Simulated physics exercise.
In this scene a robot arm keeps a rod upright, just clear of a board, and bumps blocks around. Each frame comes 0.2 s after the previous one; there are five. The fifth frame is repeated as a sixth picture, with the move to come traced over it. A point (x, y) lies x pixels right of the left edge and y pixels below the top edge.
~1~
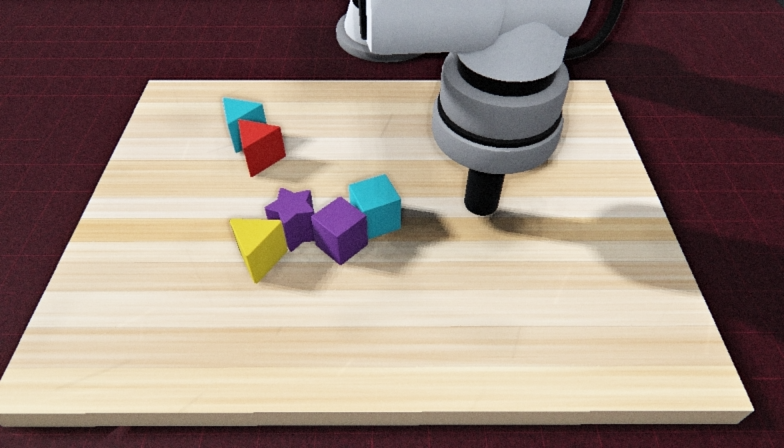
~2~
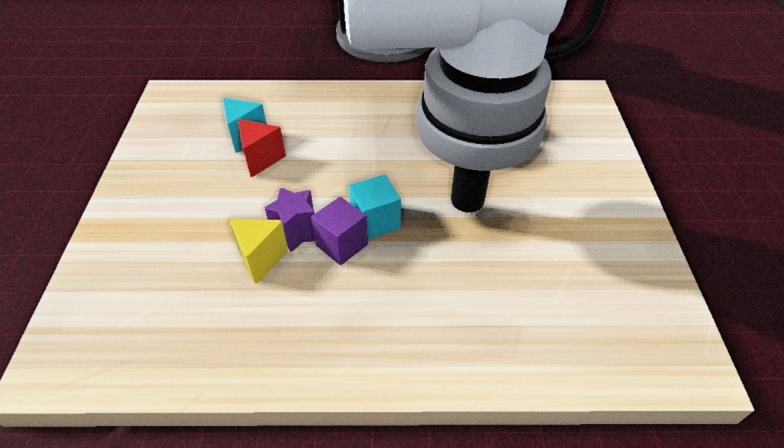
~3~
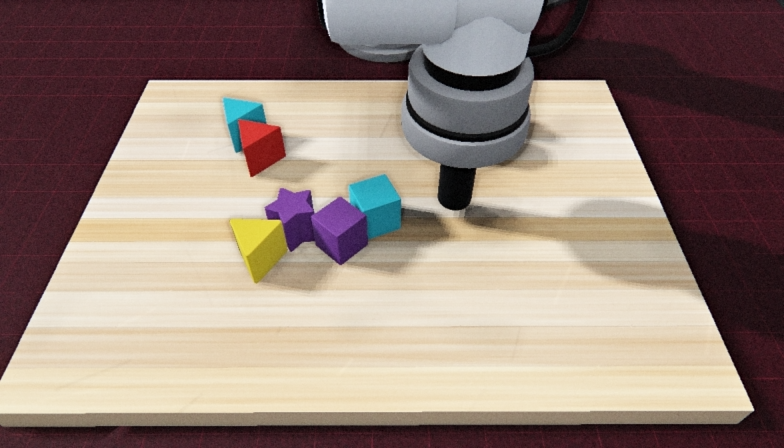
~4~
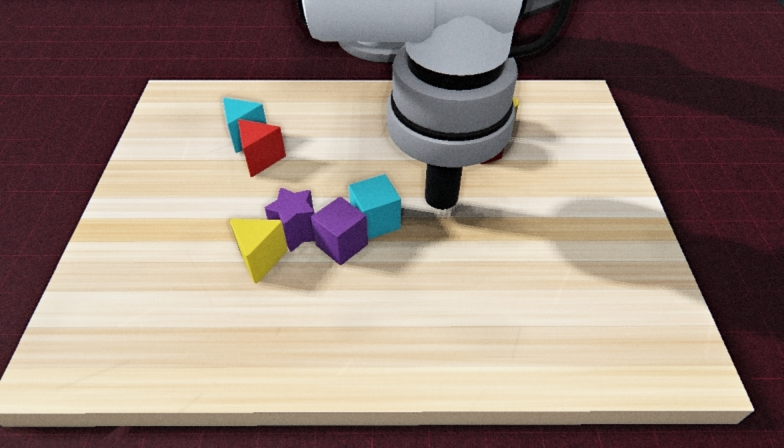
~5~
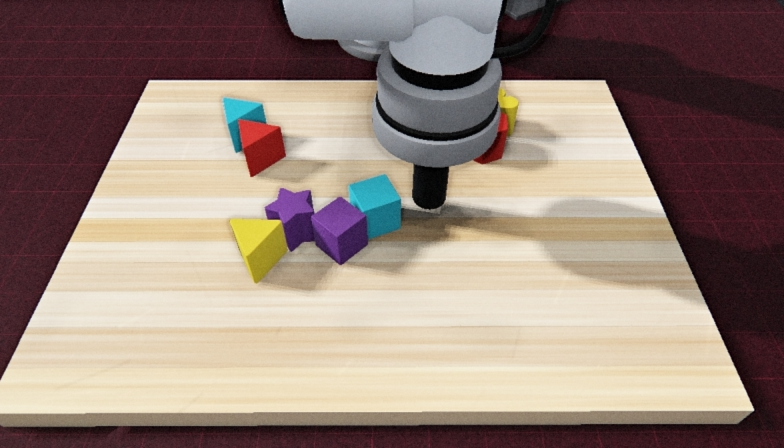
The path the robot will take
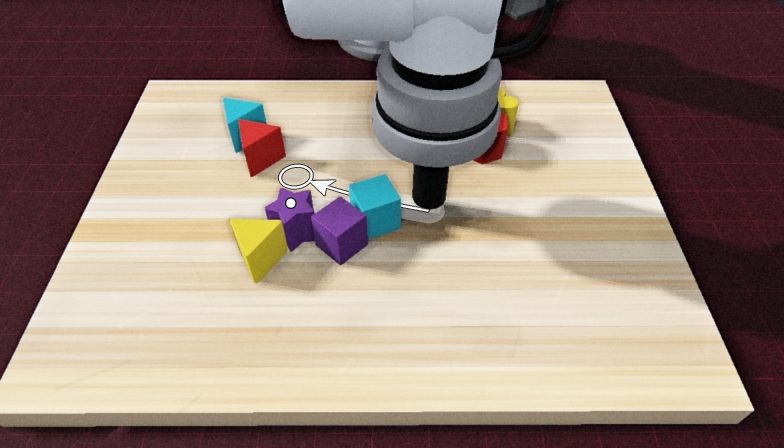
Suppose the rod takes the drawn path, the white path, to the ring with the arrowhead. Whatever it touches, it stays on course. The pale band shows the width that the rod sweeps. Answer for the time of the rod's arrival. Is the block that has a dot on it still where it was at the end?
I expect so.
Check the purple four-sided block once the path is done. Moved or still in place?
The answer is that it is displaced.
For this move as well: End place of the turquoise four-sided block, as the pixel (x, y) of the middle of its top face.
(344, 192)
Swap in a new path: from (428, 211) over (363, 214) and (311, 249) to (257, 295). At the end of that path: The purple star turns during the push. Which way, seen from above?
Twists clockwise.
The line goes from (428, 211) through (358, 196) to (296, 176); the dot is on the purple star.
The first path, step by step. One third of the way, rod at (381, 190); purple four-sided block at (334, 219); turquoise four-sided block at (354, 192), turned 30° anticlockwise.
Two thirds of the way, rod at (335, 178); purple four-sided block at (330, 222), turned 20° anticlockwise; turquoise four-sided block at (344, 192), turned 45° anticlockwise.
At the end, rod at (294, 165); purple star unmoved; purple four-sided block at (330, 222), turned 20° anticlockwise; turquoise four-sided block at (344, 192), turned 45° anticlockwise.
